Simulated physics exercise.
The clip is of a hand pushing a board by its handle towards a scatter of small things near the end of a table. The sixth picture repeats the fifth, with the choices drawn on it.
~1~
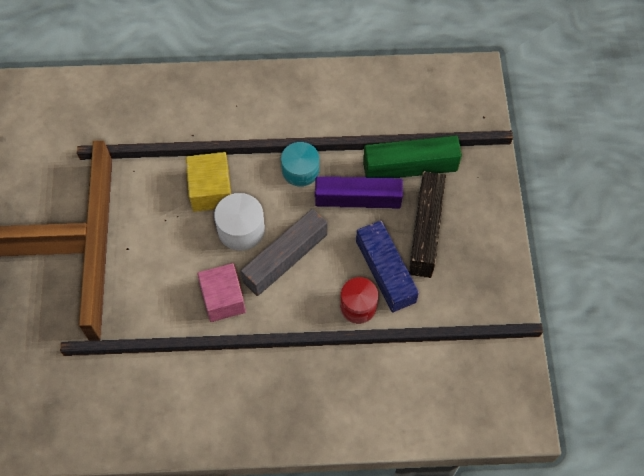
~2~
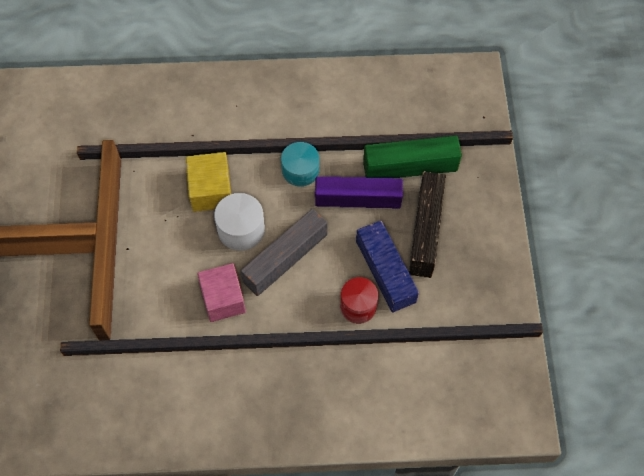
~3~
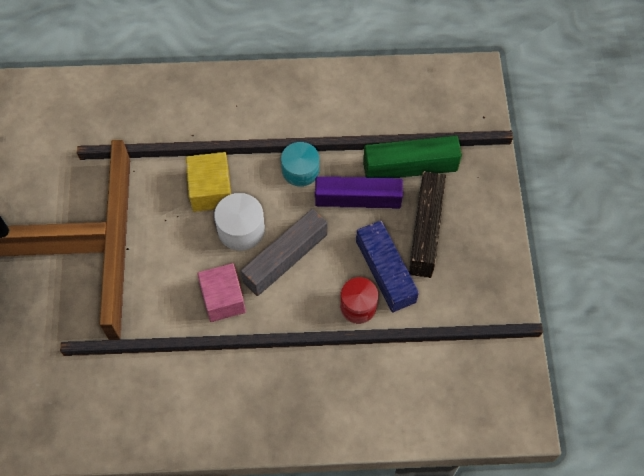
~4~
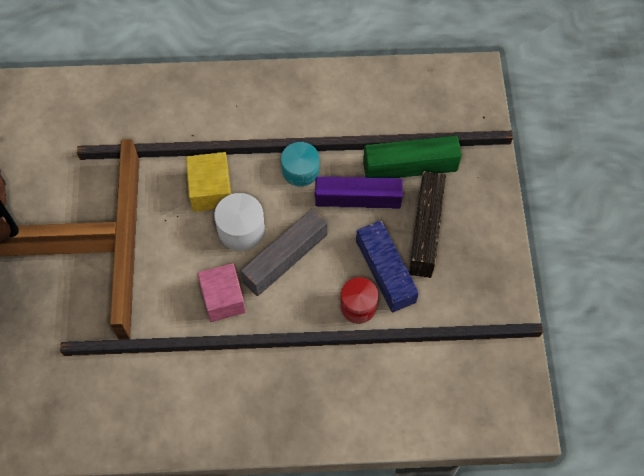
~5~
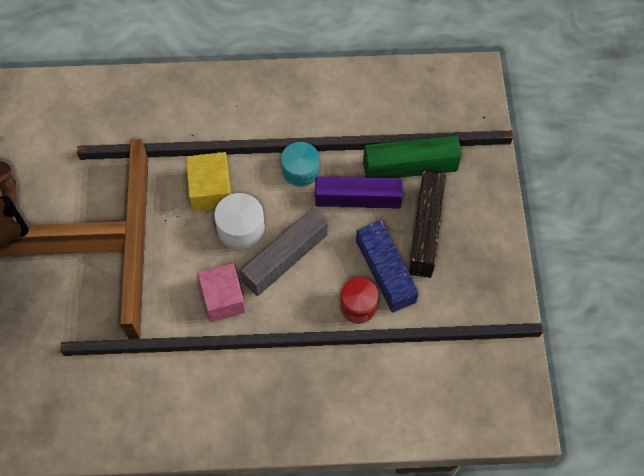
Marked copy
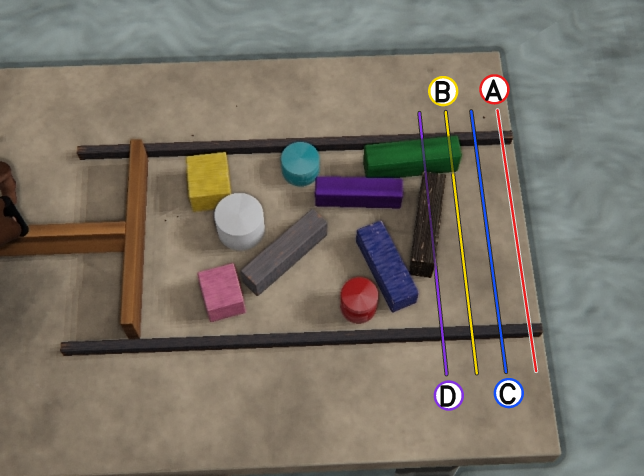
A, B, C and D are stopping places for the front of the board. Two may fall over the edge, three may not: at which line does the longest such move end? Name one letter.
Line D.
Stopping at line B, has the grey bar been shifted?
Yes.
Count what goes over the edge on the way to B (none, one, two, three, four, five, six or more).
Four.
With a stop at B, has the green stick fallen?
By then, yes.
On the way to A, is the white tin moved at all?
By then, yes.
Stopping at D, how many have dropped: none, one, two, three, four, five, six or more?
Two.
On the copy, A at (516, 232); B at (460, 234); C at (487, 233); D at (432, 235).
On D. First, board (240, 223); turquoise tin (307, 165); pink block (268, 295).
Then, board (348, 219); green stick (473, 156); black bar (481, 224).
Finally, board (431, 216); black bar over the edge; green stick over the edge; two fallen.
By contrast, A drops ten; B drops four; C drops seven.
